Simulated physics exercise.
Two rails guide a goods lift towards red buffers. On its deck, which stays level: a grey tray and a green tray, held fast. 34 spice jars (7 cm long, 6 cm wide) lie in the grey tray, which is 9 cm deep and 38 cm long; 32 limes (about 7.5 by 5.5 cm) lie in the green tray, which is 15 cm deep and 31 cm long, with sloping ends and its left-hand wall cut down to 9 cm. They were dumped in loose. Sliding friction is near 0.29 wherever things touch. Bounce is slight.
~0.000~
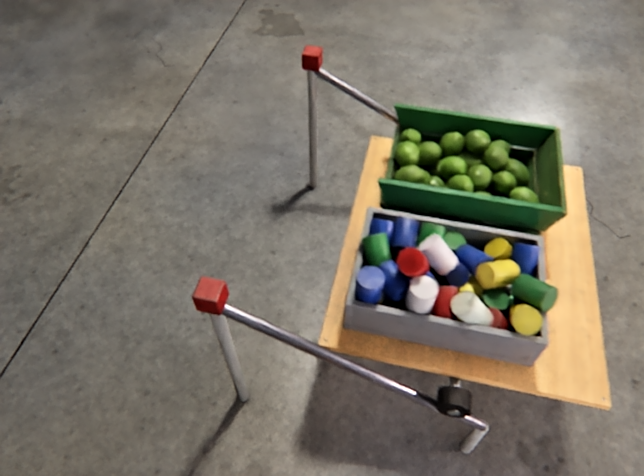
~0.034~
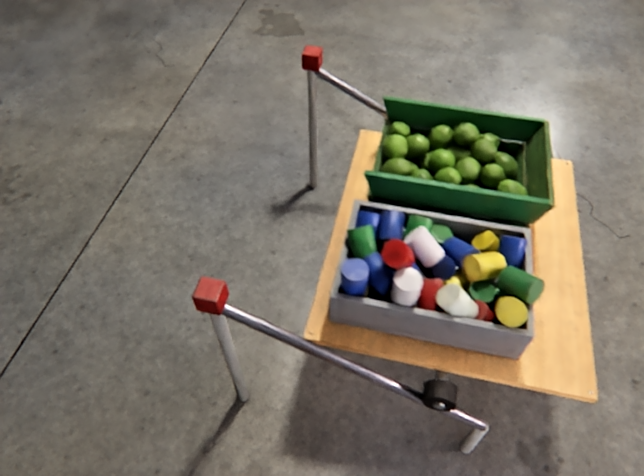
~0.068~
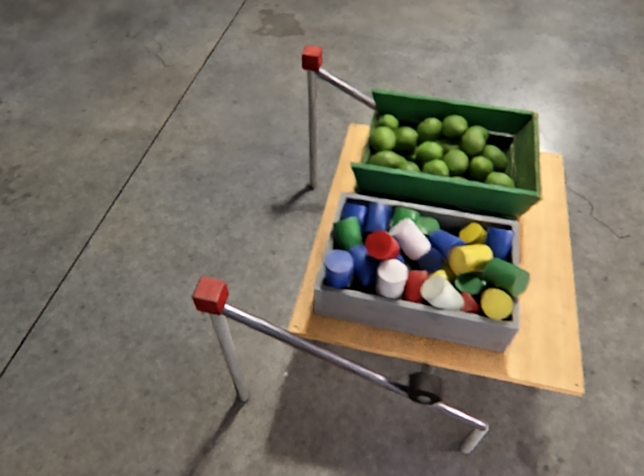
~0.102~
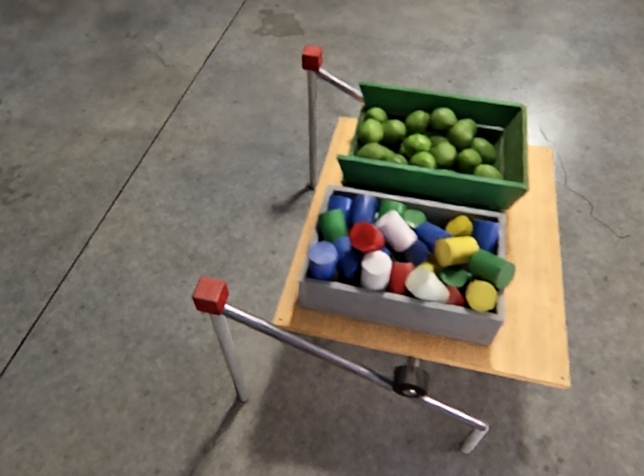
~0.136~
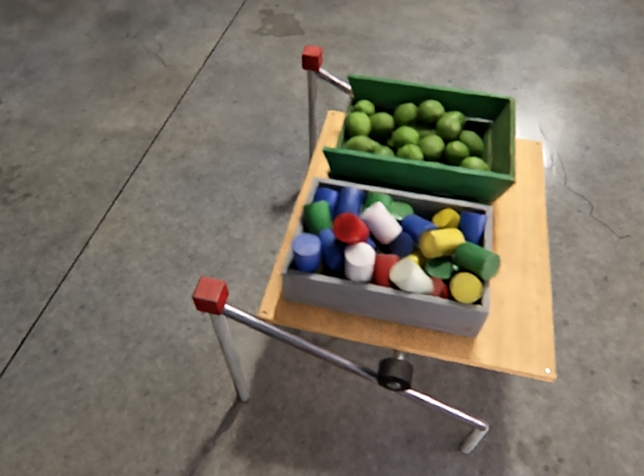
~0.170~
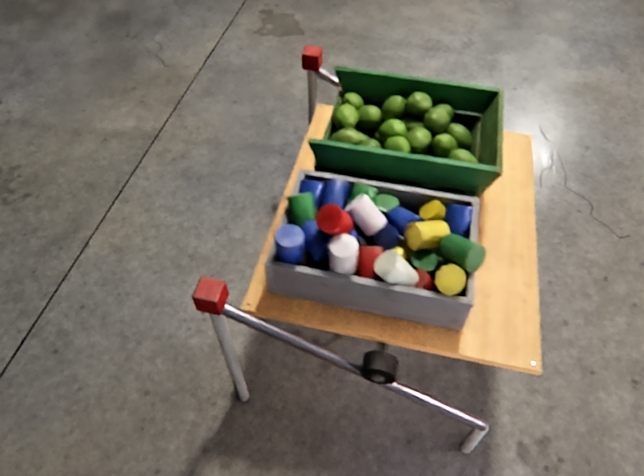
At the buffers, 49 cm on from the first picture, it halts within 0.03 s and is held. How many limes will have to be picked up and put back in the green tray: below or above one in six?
The green tray loses fewer than one in six of its limes.
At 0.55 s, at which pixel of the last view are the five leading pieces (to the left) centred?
At about (177, 122).
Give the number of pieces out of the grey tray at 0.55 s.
About: Grey tray 0.
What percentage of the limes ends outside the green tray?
Near 5 in a hundred.
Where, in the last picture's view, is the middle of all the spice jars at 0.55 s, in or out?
At about (219, 170).
After 0.43 s, the buffers are touched.
After 0.55 s, grey tray 34 in, 0 out and green tray 32 in, 0 out.
After 0.71 s, grey tray 32 in, 2 out and green tray 30 in, 2 out.
After 0.93 s, grey tray 31 in, 3 out and green tray 30 in, 2 out.
Outcome (at 1.48 s), grey tray 31 in, 3 out and green tray 30 in, 2 out. Asked share, 2 of 32, 6 per cent.
